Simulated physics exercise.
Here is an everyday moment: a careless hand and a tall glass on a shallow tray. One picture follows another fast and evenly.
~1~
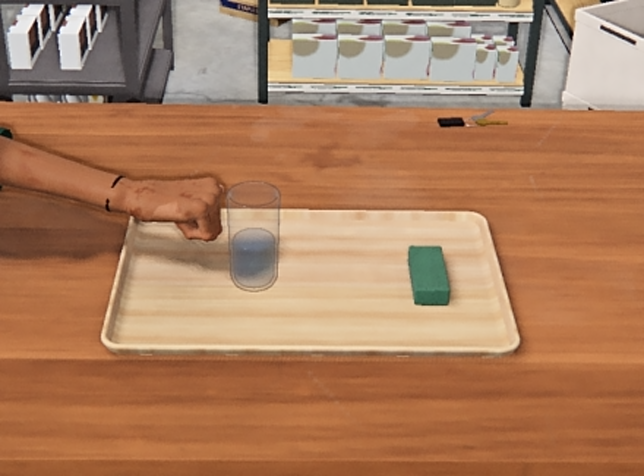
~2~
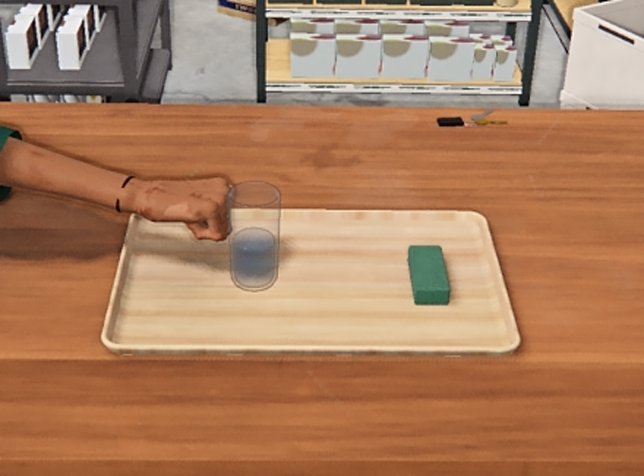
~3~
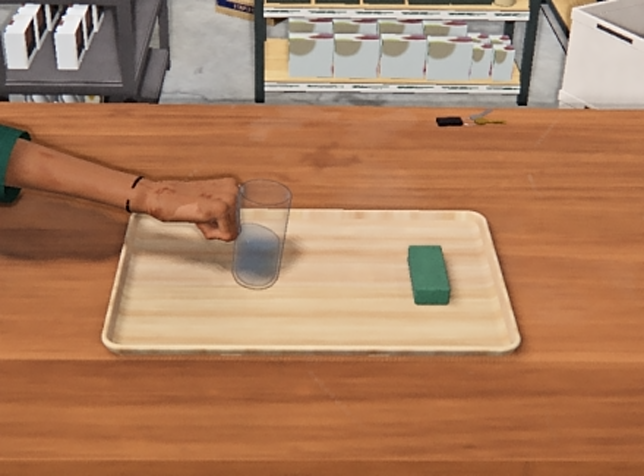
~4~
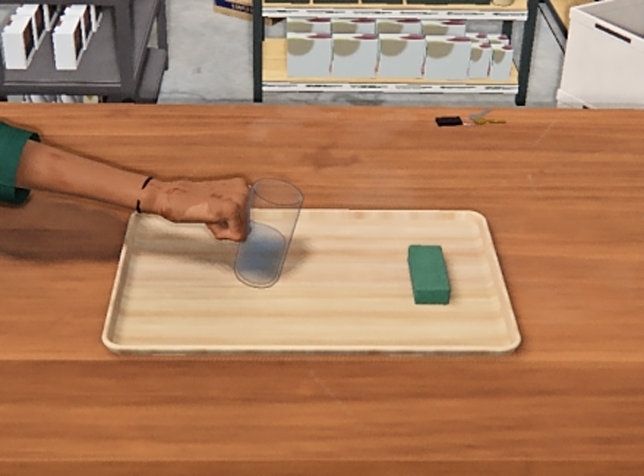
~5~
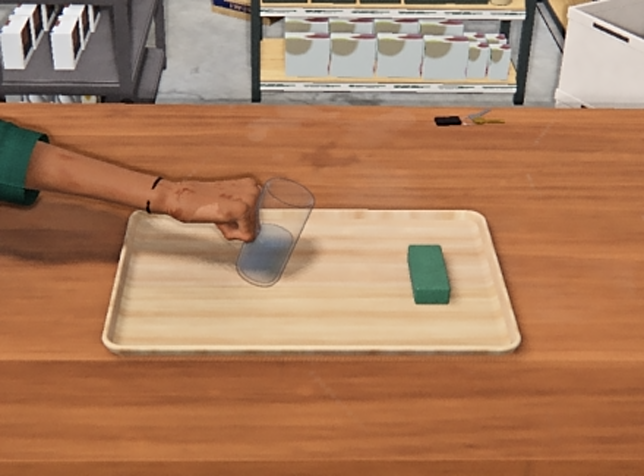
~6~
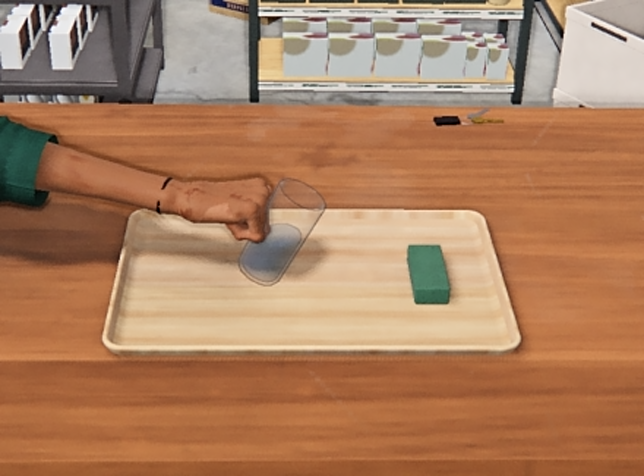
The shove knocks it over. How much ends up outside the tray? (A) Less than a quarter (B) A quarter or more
(A) Less than a quarter.
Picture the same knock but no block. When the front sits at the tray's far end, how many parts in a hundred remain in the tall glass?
Roughly 70 per cent.
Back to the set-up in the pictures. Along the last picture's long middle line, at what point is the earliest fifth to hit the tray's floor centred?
I'd mark it somewhere close to pixel (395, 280).
A moment on, the tall glass is falling and 100 per cent is in the glass, 0 on the tray and 0 above or beyond its rim.
Next, the tall glass lies on its side and 83 per cent is in the glass, 15 on the tray and 2 above or beyond its rim.
Then the tall glass lies on its side and 46 per cent is in the glass, 41 on the tray and 13 above or beyond its rim.
Later the tall glass lies on its side and 25 per cent is in the glass, 67 on the tray and 9 above or beyond its rim.
Finally, 91 per cent is held by tray and glass, 9 is off the tray.
